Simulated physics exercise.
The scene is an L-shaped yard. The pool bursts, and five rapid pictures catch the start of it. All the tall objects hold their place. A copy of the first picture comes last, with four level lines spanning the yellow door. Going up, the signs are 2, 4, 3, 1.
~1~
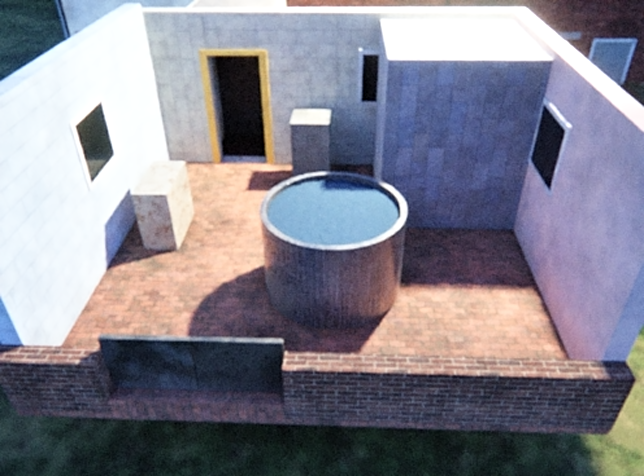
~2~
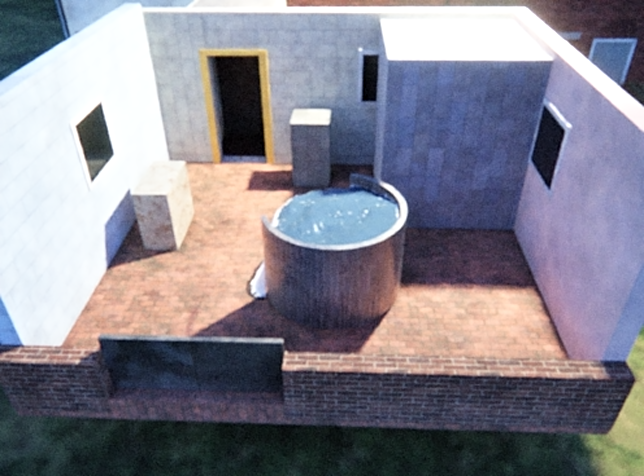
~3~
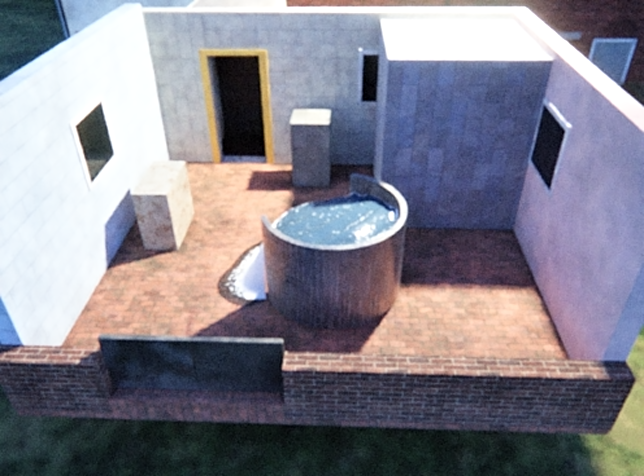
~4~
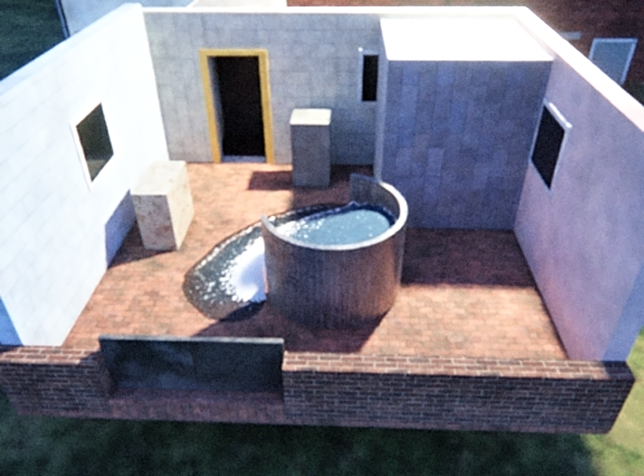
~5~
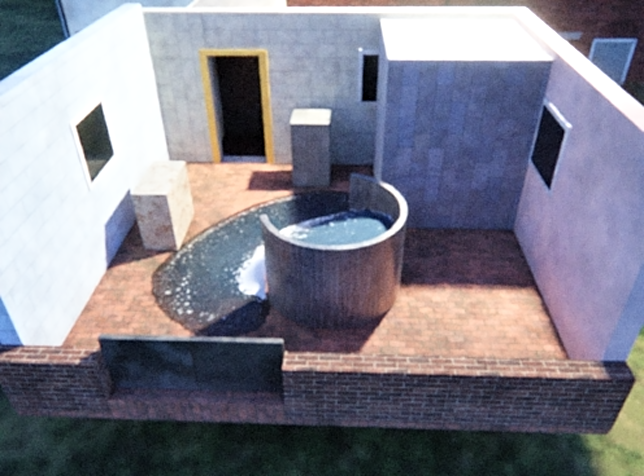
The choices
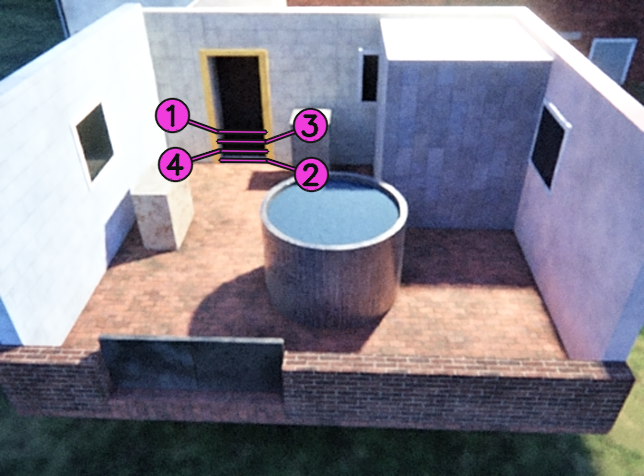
Water pouring from the opened left side of a round raised pool and spreading across the brick floor of a walled yard.
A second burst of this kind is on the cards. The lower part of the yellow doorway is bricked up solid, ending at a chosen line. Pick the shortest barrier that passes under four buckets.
It is 3.
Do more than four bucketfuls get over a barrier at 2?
Yes, that goes wrong.
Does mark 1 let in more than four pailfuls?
No.
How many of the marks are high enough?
Two of the four.
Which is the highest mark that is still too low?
4 it is.
In magenta, 1 at (241, 131); 2 at (244, 160); 3 at (242, 141); 4 at (243, 151); from the bottom up 2, 4, 3, 1.
With 1, nothing gets over.
With 2, dozens of bucketfuls pour in.
With 3, a bucket or two gets in.
With 4, about 13 bucketfuls get in.
